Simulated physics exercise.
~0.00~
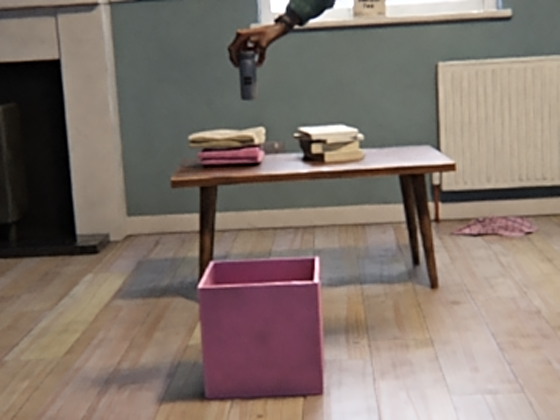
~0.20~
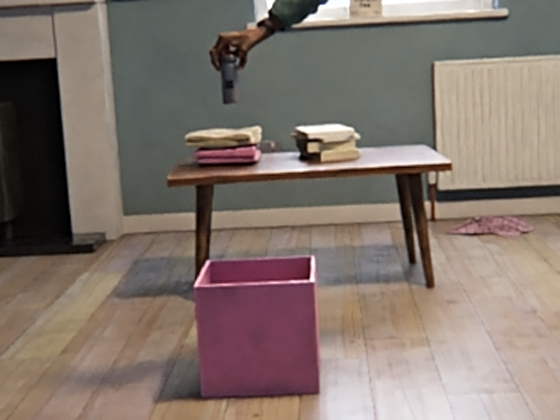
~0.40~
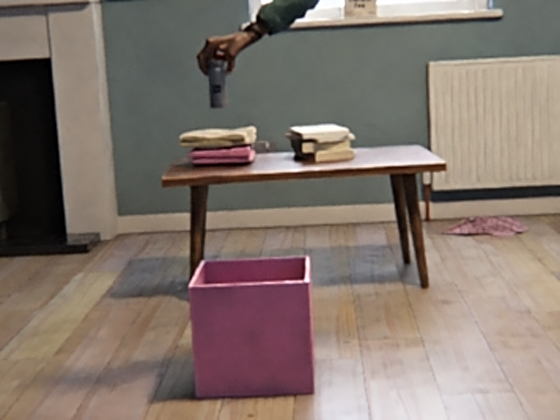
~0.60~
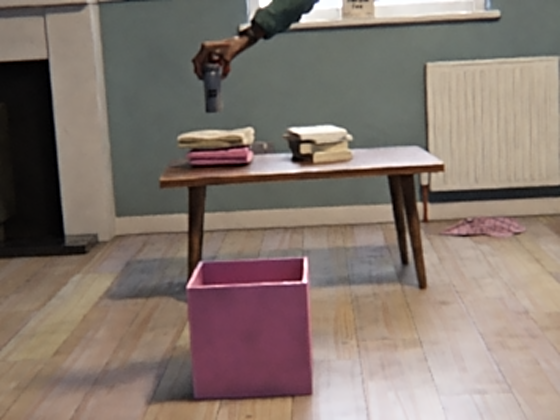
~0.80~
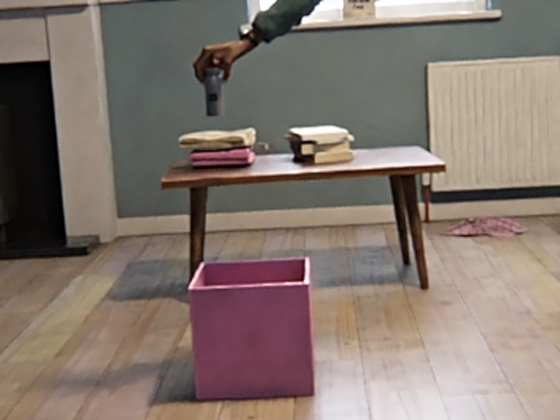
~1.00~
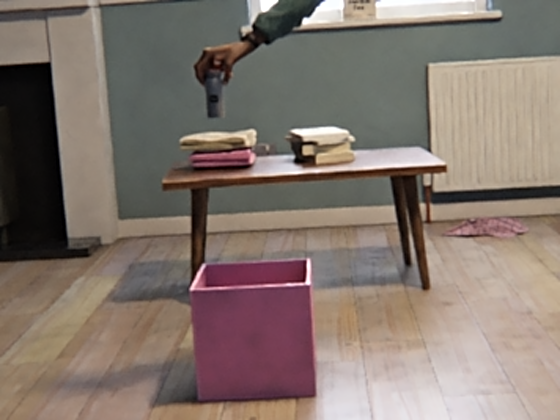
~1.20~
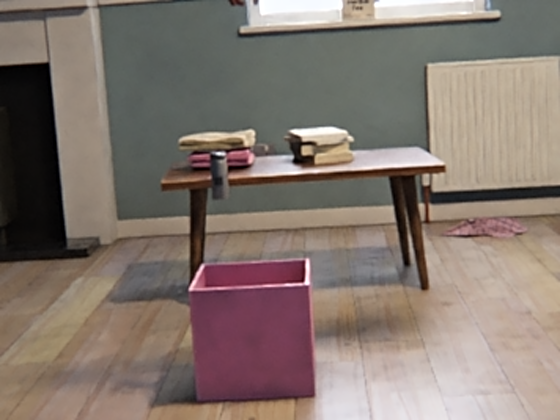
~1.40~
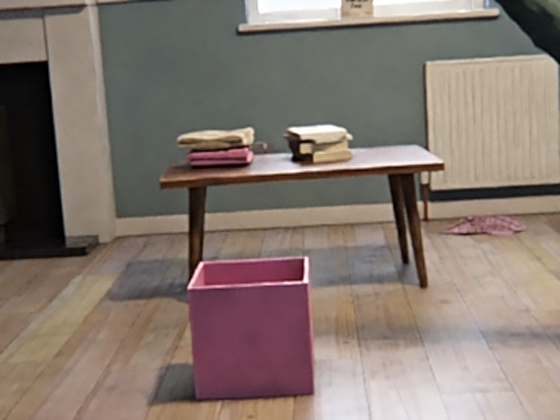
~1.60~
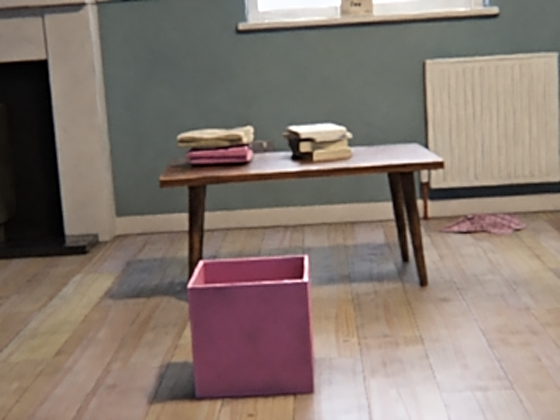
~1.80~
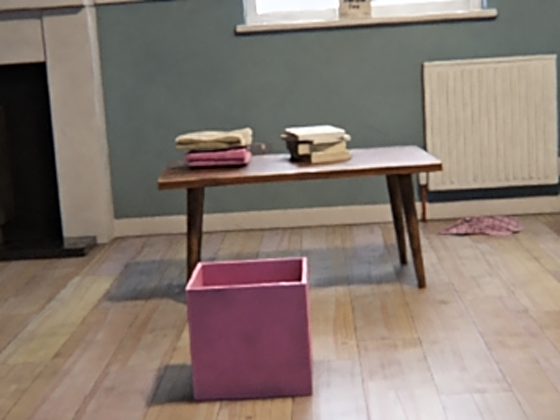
In a room with grey-green walls and a pale wooden floor, seen from the front by a slightly swaying camera, a low wooden bench stands between a fireplace and a white radiator. Folded beige and pink cloths and a small stack of books rest on it, and an open pink box sits on the floor in front. A hand reaches in from above, holding a grey shaker upright, and drifts slightly left before pausing. The hand lets go and withdraws as the shaker falls. It drops into the box and stays out of sight, while the box remains still.
